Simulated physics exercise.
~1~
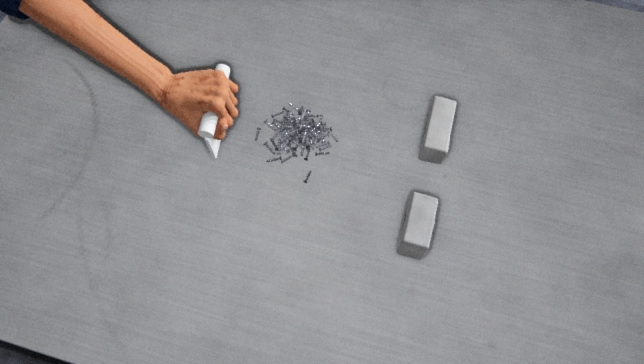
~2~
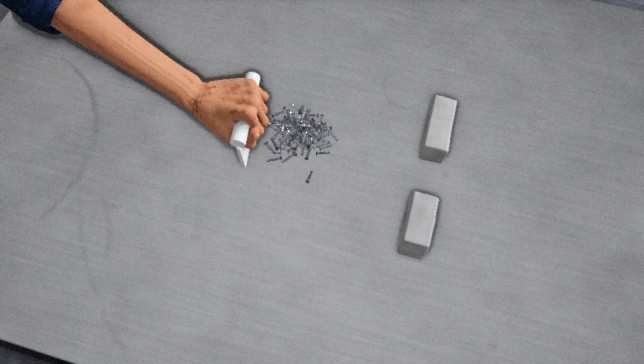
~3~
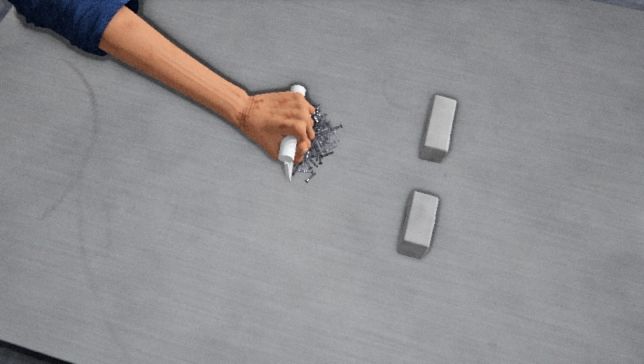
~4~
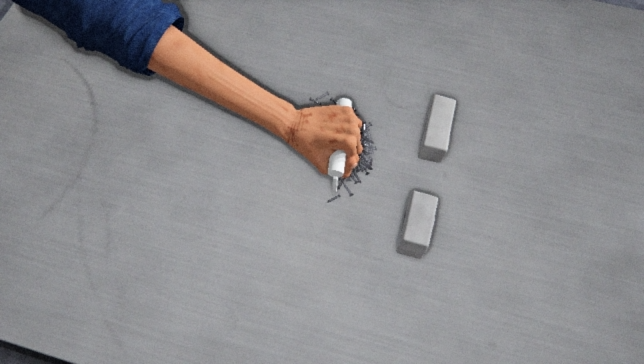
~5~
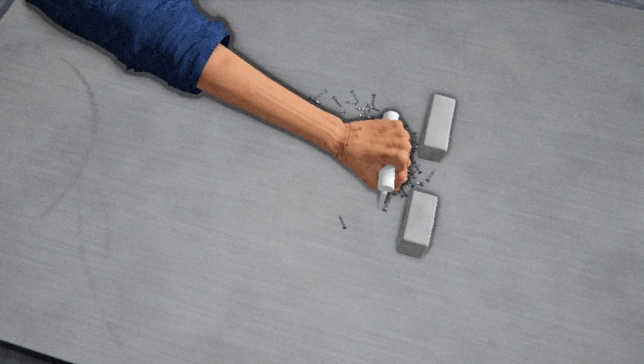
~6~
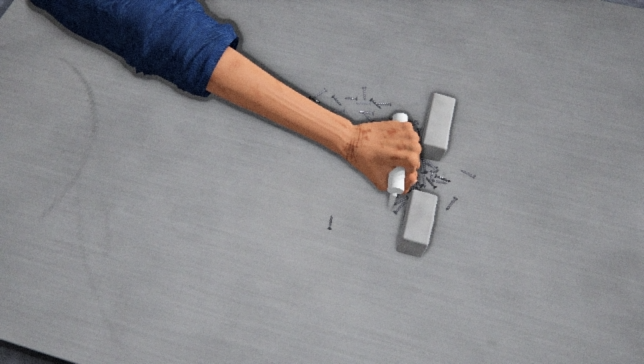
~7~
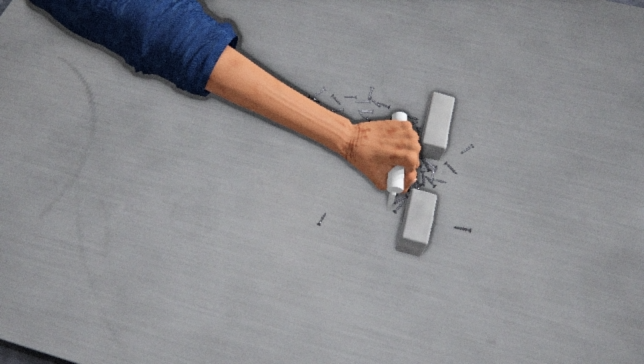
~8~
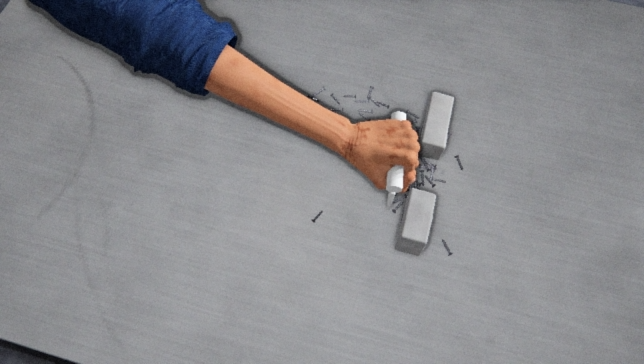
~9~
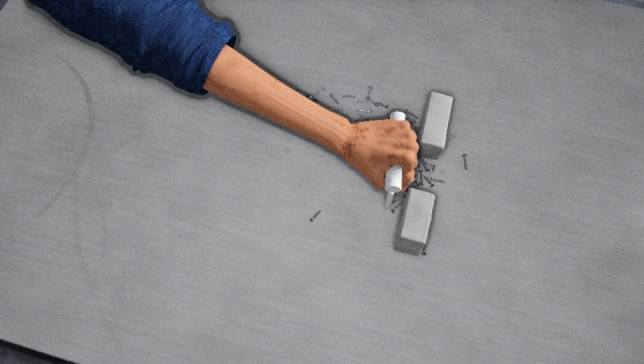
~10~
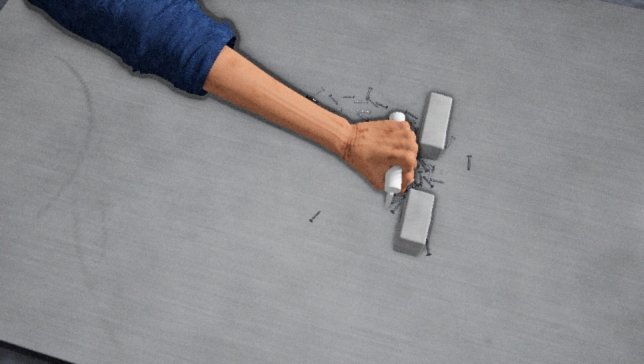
A bare hand in a dark blue sleeve reaches in from the upper left, gripping a white scraper over a grey tabletop seen from above. A heap of small dark steel screws lies to its right, and beyond it stand two pale grey blocks with a gap between them. The hand slides the scraper steadily right, meets the heap and sweeps it toward the blocks. It halts at them, and a few screws slip through the gap and scatter beyond. Most stay held up before the blocks, some trailing near the wrist, as everything settles.
